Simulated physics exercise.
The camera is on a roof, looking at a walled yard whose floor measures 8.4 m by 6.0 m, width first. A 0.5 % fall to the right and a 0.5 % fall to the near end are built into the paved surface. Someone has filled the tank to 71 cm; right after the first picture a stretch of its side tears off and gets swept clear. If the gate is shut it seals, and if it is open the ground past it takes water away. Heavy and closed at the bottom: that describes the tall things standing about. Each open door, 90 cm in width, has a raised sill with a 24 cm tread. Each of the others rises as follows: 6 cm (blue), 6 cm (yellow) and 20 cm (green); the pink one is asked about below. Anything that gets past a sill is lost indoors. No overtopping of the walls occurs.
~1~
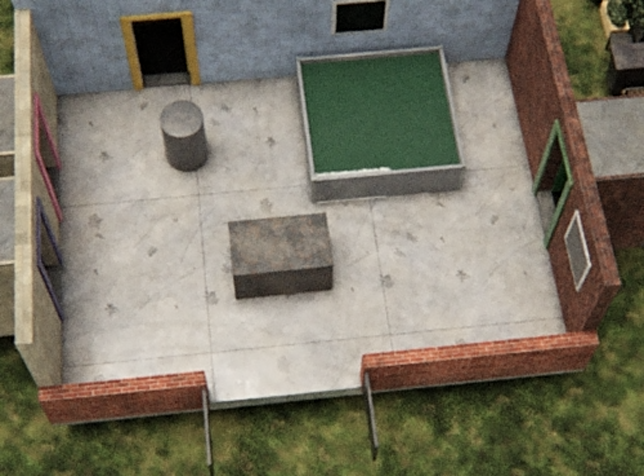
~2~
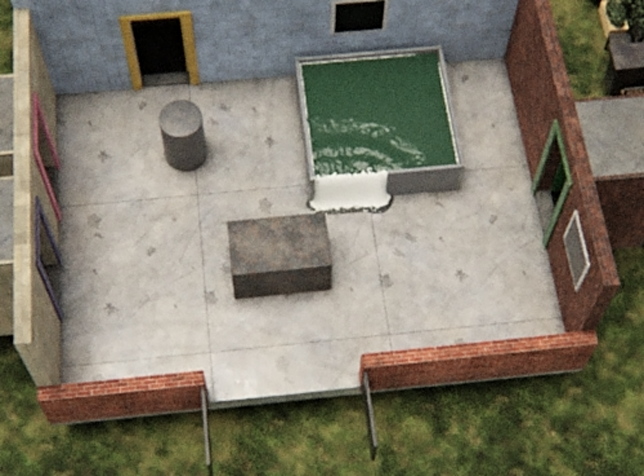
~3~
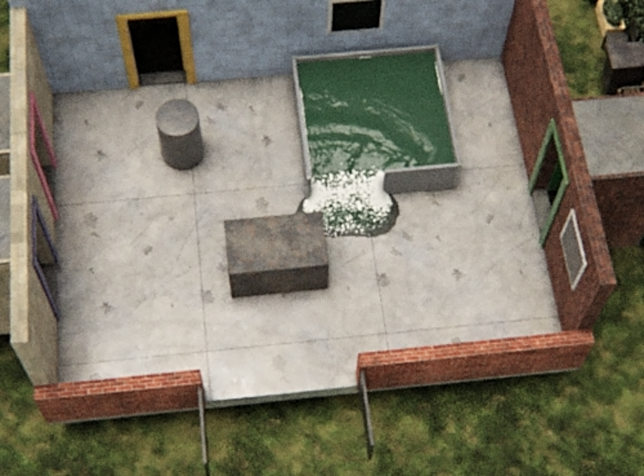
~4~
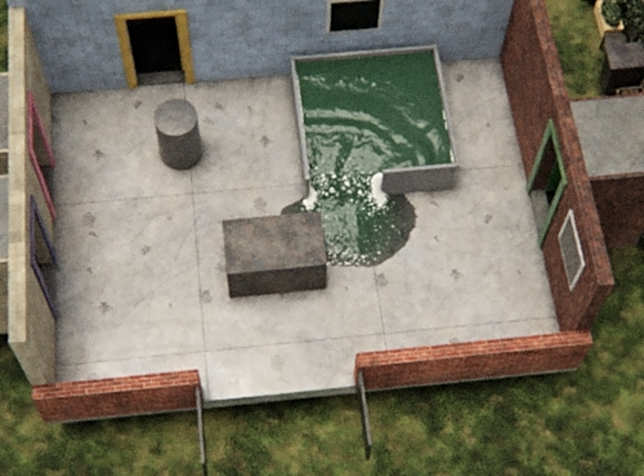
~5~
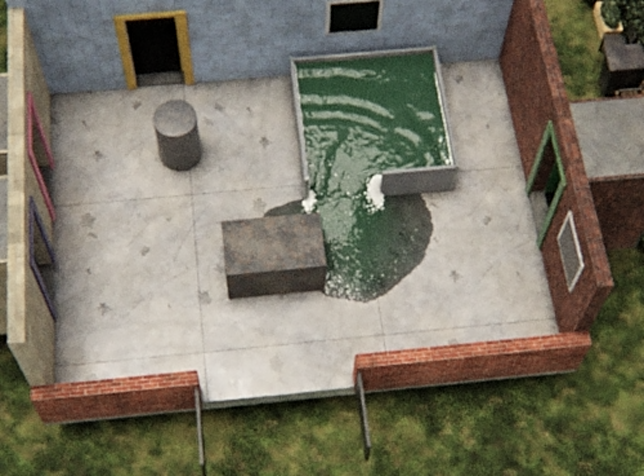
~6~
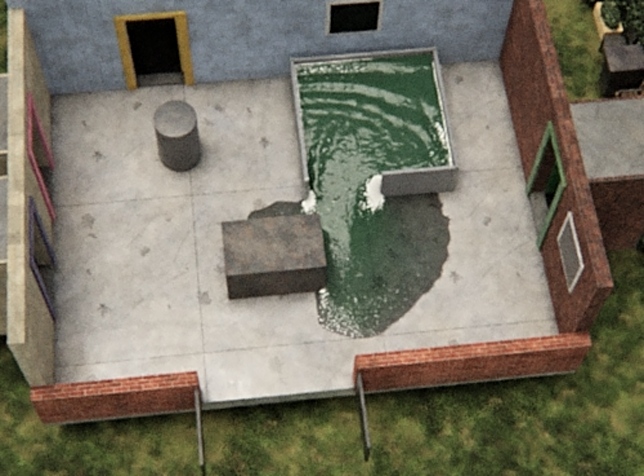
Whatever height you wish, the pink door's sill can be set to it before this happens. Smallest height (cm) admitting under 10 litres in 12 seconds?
Roughly 10.5 cm.
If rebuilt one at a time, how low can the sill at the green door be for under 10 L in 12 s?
Roughly 11.5 cm at the green door.
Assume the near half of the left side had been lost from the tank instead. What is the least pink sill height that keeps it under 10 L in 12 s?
In that case about 19 cm.
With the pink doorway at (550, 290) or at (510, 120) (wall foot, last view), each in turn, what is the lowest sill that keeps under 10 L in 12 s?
Roughly 24 cm, then roughly 16 cm.
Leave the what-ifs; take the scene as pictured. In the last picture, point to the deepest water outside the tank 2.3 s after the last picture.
Near (557, 354).
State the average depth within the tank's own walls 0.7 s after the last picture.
I'd put it near 53 cm.
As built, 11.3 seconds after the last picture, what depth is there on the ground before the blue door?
Depth: Near 3.0 cm.
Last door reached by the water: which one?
Coming last is the yellow one.
Then, 0.7 s after the last picture water covers 25 % of the floor, deepest (40 cm) near (365, 372); it has not reached the pink door.
Then, 2.3 s after the last picture water covers 45 % of the floor, deepest (46 cm) near (557, 354); 13 cm at the pink door, 0 litres in over its 14 cm sill.
Then, 11.3 s after the last picture water covers 100 % of the floor, deepest (14 cm) near (526, 258); 4 cm at the pink door, 1 litre in over its 14 cm sill.
At the pink door as built, the water peaked near 15 cm, 2.1 s after the last picture.
Run again over the same 12 s with other heights there, 17 litres in over 9 cm, 2 litres over 12.5 cm. The limit of 10 litres is kept from about 10.5 cm up.
